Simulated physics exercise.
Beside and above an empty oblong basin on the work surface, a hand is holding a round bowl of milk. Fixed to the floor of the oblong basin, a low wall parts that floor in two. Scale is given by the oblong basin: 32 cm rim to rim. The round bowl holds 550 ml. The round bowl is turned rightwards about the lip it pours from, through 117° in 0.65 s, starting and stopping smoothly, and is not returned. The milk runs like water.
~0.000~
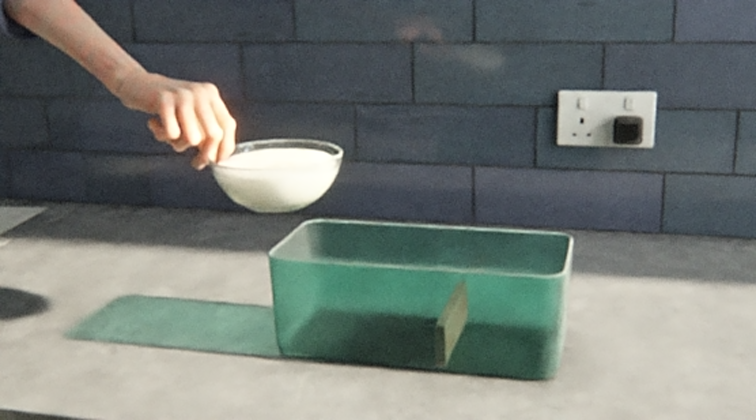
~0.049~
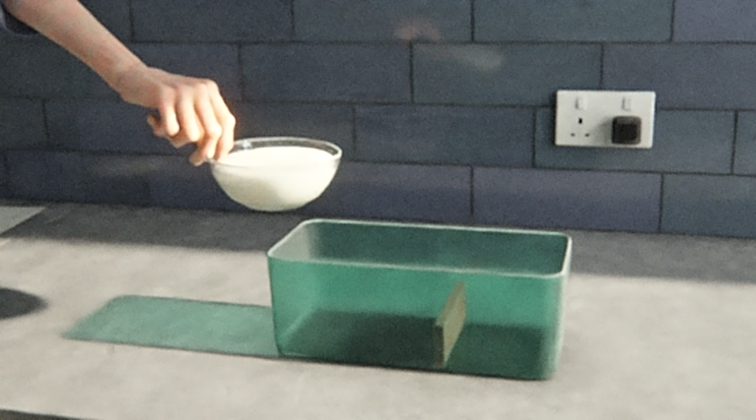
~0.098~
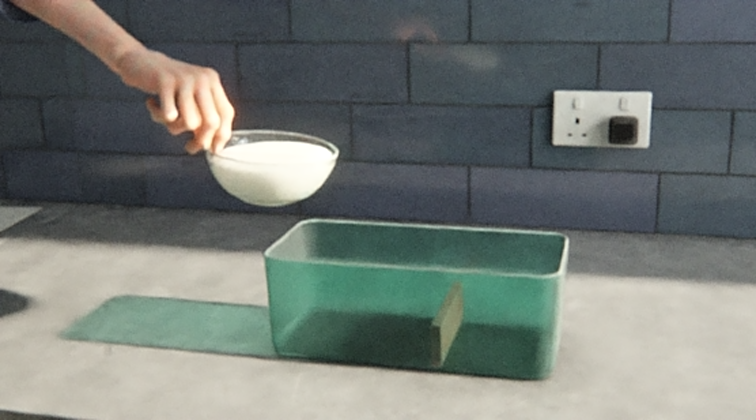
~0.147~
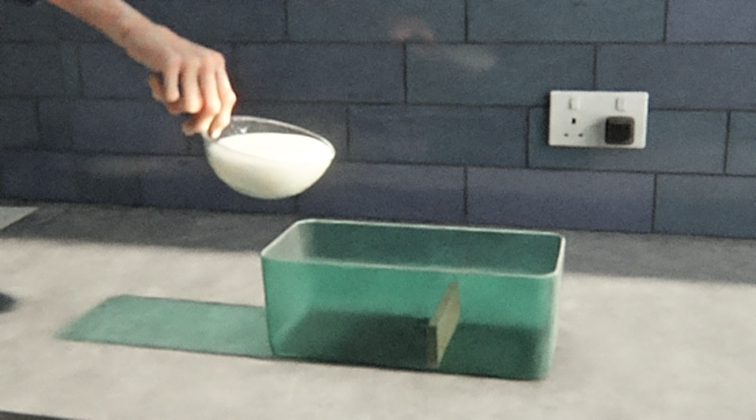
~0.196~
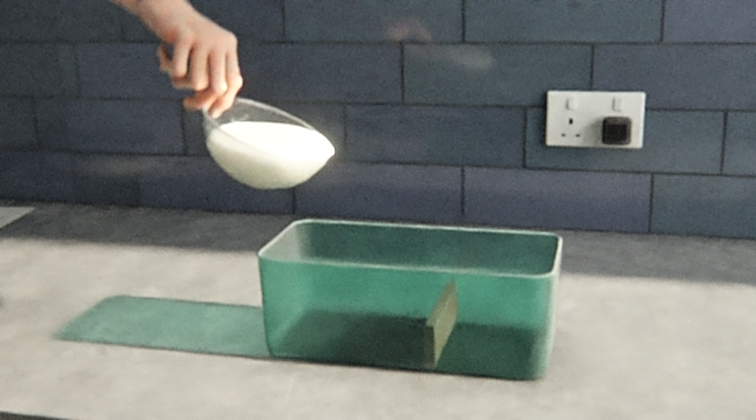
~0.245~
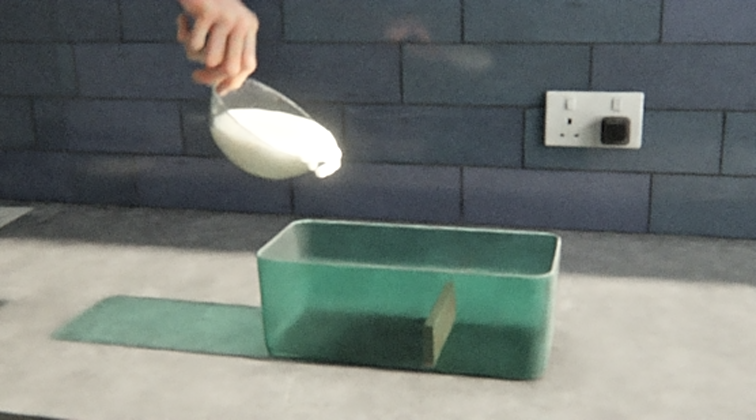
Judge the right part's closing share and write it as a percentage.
I would judge it at 14 per cent.
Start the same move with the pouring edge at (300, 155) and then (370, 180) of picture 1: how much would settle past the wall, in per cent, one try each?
Roughly 10 per cent the first time and 55 per cent the second.
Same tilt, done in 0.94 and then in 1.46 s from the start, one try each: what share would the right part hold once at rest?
I'd expect close to 10 per cent and then close to 0 per cent.
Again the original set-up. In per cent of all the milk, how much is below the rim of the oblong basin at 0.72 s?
98 %, more or less.
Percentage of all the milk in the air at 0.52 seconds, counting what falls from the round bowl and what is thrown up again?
Roughly 58 percent.
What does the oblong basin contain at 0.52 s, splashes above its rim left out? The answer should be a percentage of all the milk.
The basin holds roughly 38 in a hundred parts at that moment.
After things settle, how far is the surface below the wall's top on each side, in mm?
32 mm left, 44 mm right.
After 0.52 s the tilt is 105° and 4 per cent is still to pour, 39 is left of the wall and 0 right of it.
After 0.72 s the tilt is 117° and 0 per cent is still to pour, 84 is left of the wall and 14 right of it.
After 0.92 s the tilt is 117° and 0 per cent is still to pour, 76 is left of the wall and 13 right of it.
After 1.15 s the tilt is 117° and 0 per cent is still to pour, 77 is left of the wall and 14 right of it.
In the end 76 per cent lies left of the wall, 14 right of it and 10 outside.
